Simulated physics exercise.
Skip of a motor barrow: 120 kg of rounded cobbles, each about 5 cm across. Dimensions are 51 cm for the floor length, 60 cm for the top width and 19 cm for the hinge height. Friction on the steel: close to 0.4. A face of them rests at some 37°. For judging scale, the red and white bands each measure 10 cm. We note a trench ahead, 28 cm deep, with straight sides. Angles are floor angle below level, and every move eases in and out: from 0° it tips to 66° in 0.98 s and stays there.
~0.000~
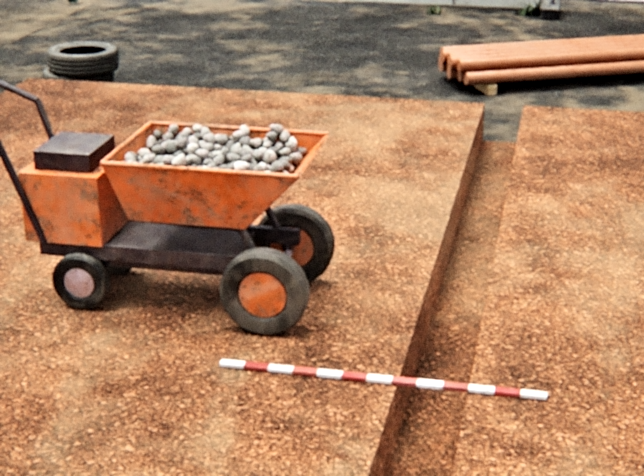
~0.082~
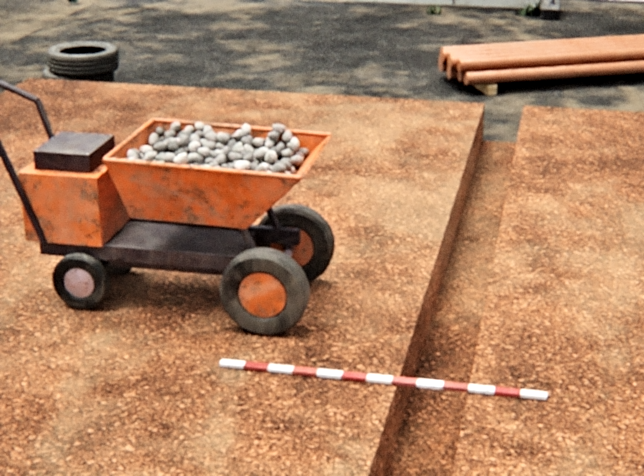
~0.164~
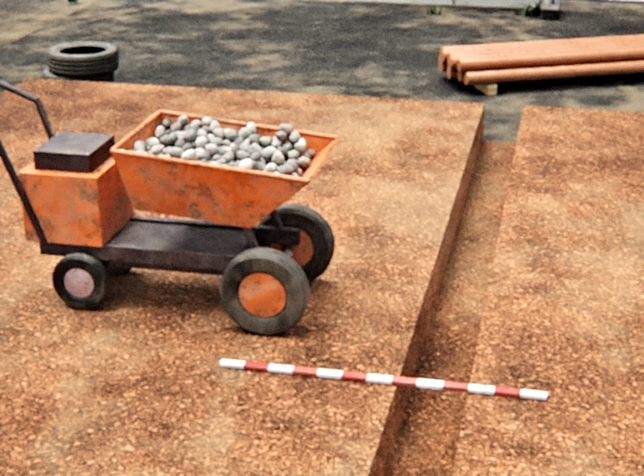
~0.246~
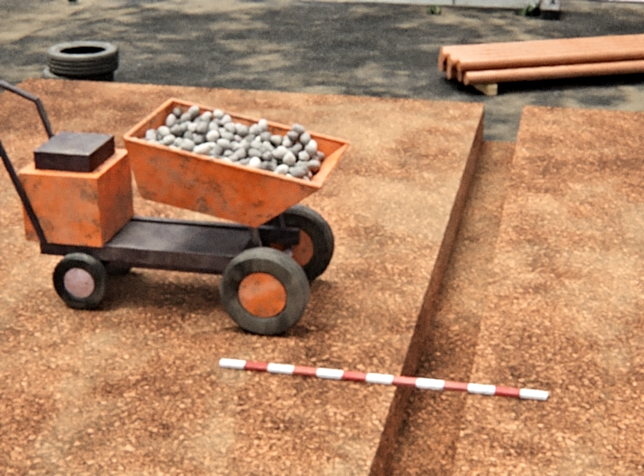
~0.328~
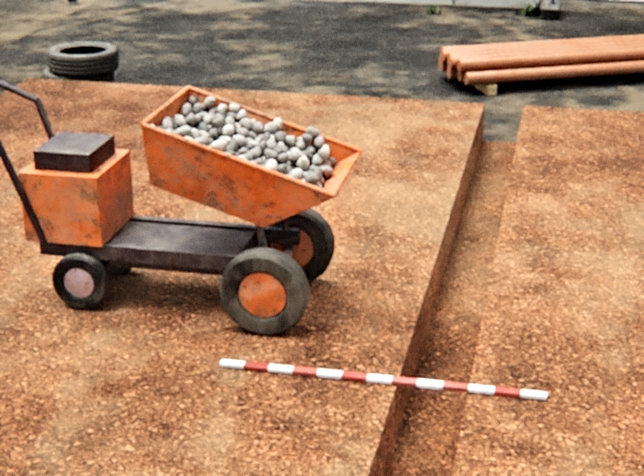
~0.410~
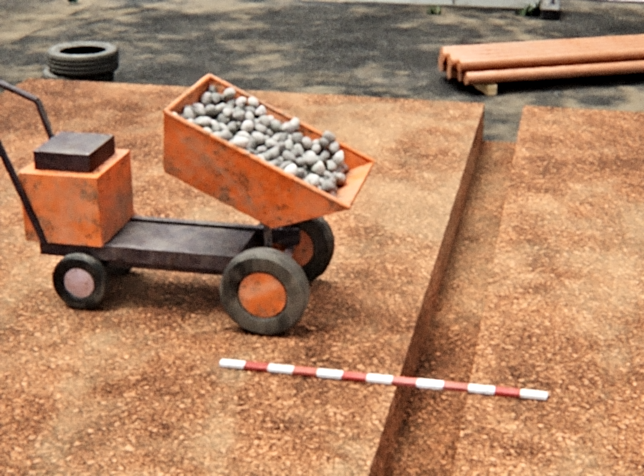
An orange motor barrow standing beside a straight-sided trench, its skip of grey stones steadily tilting forward to the right.
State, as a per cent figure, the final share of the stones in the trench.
The final share is about 82 per cent.
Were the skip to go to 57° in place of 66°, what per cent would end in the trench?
Then about 75 per cent.
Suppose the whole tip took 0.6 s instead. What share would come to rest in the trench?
Near 65 per cent.
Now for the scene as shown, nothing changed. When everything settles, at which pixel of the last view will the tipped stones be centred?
The resting stones are centred at roughly (455, 355).
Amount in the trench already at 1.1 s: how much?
By that point it's something like 30 in a hundred.
After 0.7 s the floor is at 56°; 100 % in the skip; the foremost stones are at (395, 224).
After 1.1 s the floor is at 66°; 64 % in the skip, 2 % short of the trench, 32 % in the trench, 2 % past the trench; the foremost stones are at (491, 321).
After 1.4 s the floor is at 66°; 24 % in the skip, 1 % short of the trench, 57 % in the trench, 18 % past the trench; the foremost stones are at (604, 324).
After 3.4 s the floor is at 66°; 0 % in the skip, 82 % in the trench, 18 % past the trench; the foremost stones are past the picture's edge.
